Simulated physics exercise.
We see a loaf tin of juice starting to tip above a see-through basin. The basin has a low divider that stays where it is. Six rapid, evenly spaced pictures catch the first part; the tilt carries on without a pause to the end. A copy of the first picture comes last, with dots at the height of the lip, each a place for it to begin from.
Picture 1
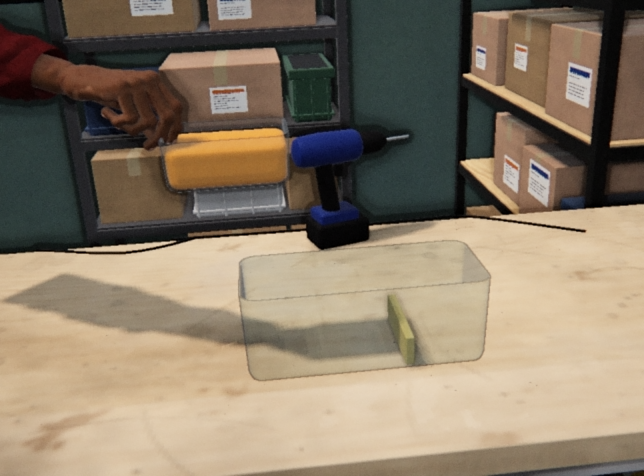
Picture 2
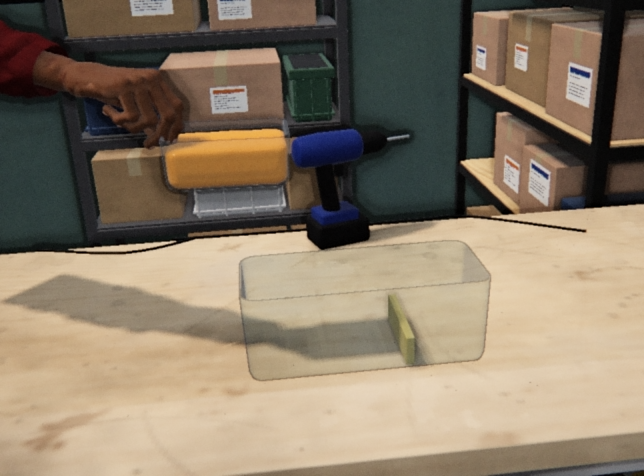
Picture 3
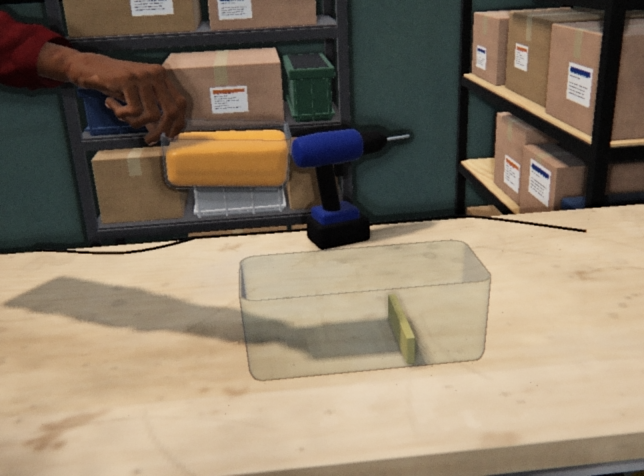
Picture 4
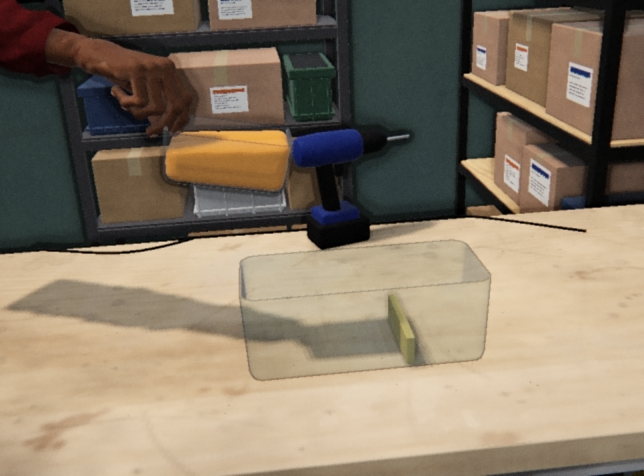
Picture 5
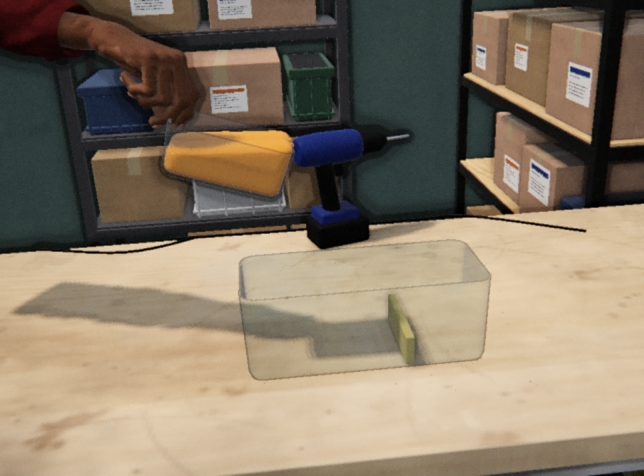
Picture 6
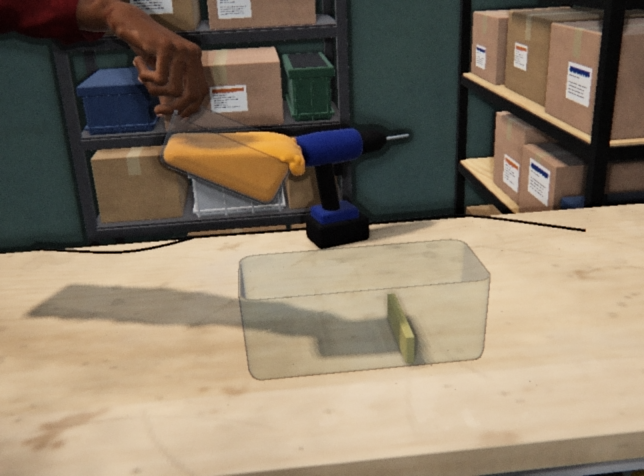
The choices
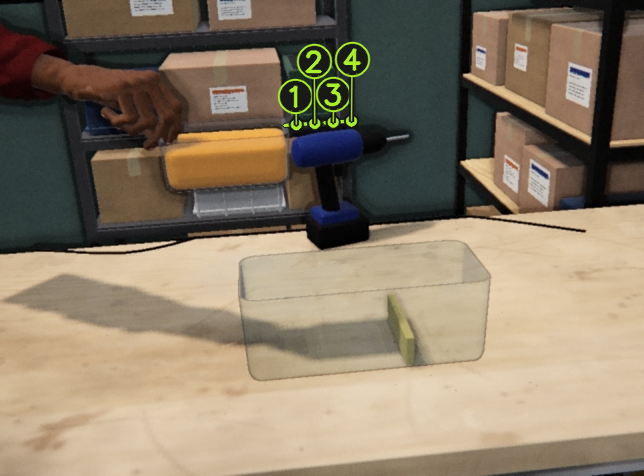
To begin with, a hand at the left holds a rounded orange container level above a see-through basin on a wooden bench, with barely any movement. Then the hand shifts slightly right and the container tilts gradually, its right end dipping, until orange juice just bulges over its lip.
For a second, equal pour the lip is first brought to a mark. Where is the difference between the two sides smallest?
The best spot is 3.
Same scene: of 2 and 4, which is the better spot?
The answer is 4.
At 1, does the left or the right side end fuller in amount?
The left side.
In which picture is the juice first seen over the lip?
In picture 5.
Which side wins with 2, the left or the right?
The left side.
On the marked copy, 1 at (296, 124); 2 at (314, 123); 3 at (333, 122); 4 at (351, 121).
With 1, about 89 % ends left of the wall and 5 % right of it; 6 % is lost outside.
With 2, about 81 % ends left of the wall and 13 % right of it; 6 % is lost outside.
With 3, about 48 % ends left of the wall and 46 % right of it; 7 % is lost outside.
With 4, about 34 % ends left of the wall and 60 % right of it; 6 % is lost outside.
